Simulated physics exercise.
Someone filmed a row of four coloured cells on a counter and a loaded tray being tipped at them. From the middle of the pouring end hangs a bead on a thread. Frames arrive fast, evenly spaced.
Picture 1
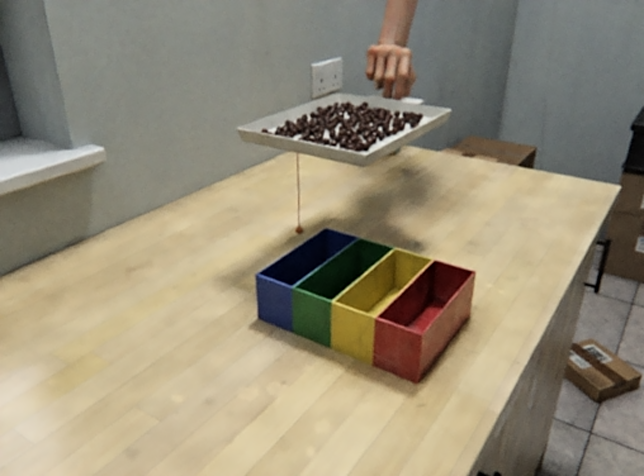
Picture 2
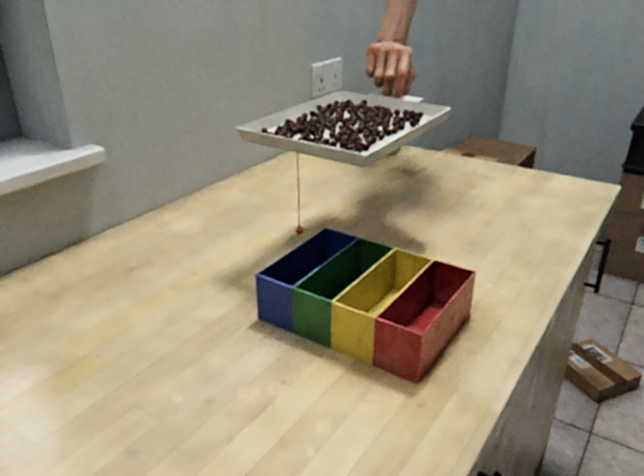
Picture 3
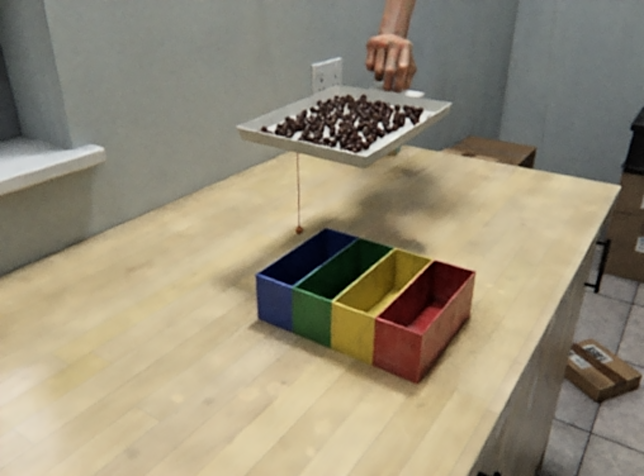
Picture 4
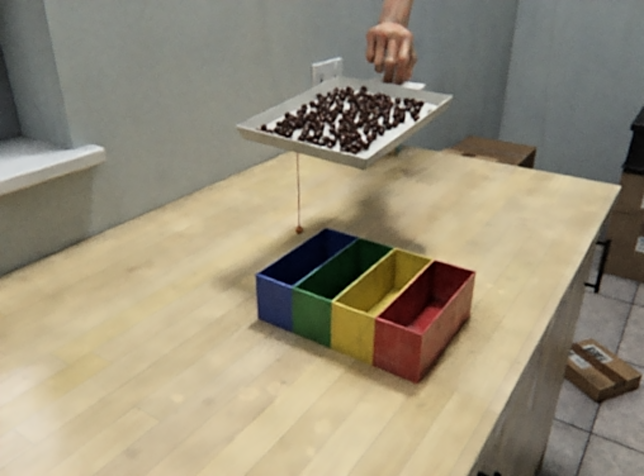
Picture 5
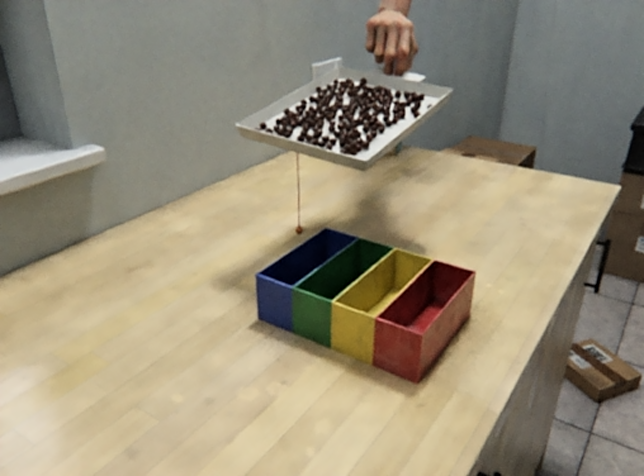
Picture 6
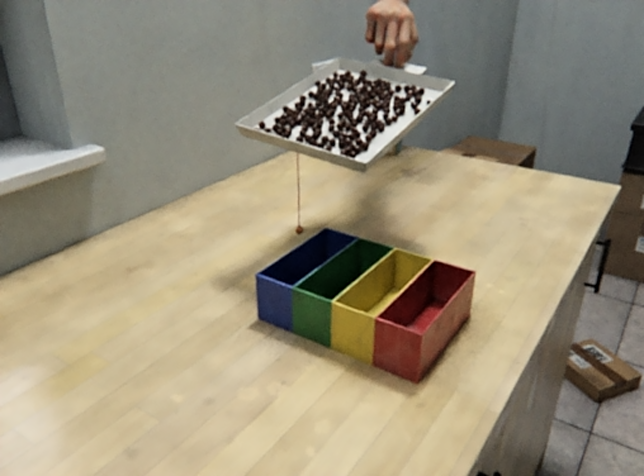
A hand holds a pale tray of dark brown chocolate balls above a light wooden counter, seen from a fixed, slightly raised view in a grey-walled room with cardboard boxes at right. Below sit four joined open cells, blue, green, yellow and red from left to right, beside a small bead hanging on a thread. The hand raises the tray's far side, steepening its slope toward the viewer, and the balls shift and spread slightly across it.
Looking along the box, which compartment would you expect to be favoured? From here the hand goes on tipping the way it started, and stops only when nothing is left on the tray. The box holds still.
I would expect the green compartment to be favoured.
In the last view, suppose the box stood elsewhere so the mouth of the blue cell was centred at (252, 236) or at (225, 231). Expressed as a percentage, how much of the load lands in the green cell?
First try: Roughly 10 per cent; second try: Roughly 0 per cent.
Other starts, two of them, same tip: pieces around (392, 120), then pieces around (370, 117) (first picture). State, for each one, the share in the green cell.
First case: Around 70 %; second case: Around 60 %.
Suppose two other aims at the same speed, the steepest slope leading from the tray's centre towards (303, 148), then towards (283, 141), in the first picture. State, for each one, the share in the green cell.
Near 10 % and, after that, 0 %.
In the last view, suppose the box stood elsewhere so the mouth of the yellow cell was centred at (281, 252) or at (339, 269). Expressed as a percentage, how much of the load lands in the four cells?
First placement near 50 percent, second near 100 percent.
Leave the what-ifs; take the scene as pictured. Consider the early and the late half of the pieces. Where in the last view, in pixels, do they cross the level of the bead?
Half one: (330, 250), half two: (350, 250).
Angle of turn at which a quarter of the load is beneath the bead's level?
Roughly 70°.
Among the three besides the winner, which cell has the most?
The blue one.
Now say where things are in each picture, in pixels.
The first frame shows corners of the pouring end near (242, 128) and (365, 153), level; middle of the load near (345, 124), chocolate balls; bead on its thread near (299, 230); blue cell near (275, 299); green cell near (312, 313); yellow cell near (353, 329); red cell near (397, 346).
The second frame shows corners of the pouring end near (241, 127) and (365, 153), level; middle of the load near (345, 123).
The third frame shows corners of the pouring end near (241, 127) and (365, 154), tipped barely, lowest at the right corner; middle of the load near (345, 120).
The fourth frame shows corners of the pouring end near (241, 125) and (365, 156), tipped a little, lowest at the right corner; middle of the load near (345, 115).
The fifth frame shows corners of the pouring end near (240, 124) and (365, 158), tipped a little, lowest at the right corner; middle of the load near (345, 111).
The sixth frame shows corners of the pouring end near (240, 123) and (364, 160), tipped a little, lowest at the right corner; middle of the load near (344, 108), the bulk on the move; blue cell near (275, 299); green cell near (312, 313); yellow cell near (353, 329); red cell near (397, 346).
Shortly afterwards, tray tipped steeply; all but a few on the tray; only a few in the green cell; only a few in the blue cell; only a few falling or outside the box.
Next, tray tipped right over; a little on the tray; near half in the green cell; near a quarter in the blue cell; a little in the yellow cell; only a few in the red cell; a little falling or outside the box.
Some moments later, tray tipped past a quarter turn; near half in the green cell; near a quarter in the blue cell; a little in the yellow cell; only a few in the red cell; a little falling or outside the box.
In the end, tray tipped past a quarter turn; near half in the green cell; near a quarter in the blue cell; a little in the yellow cell; only a few in the red cell; a little outside the box.
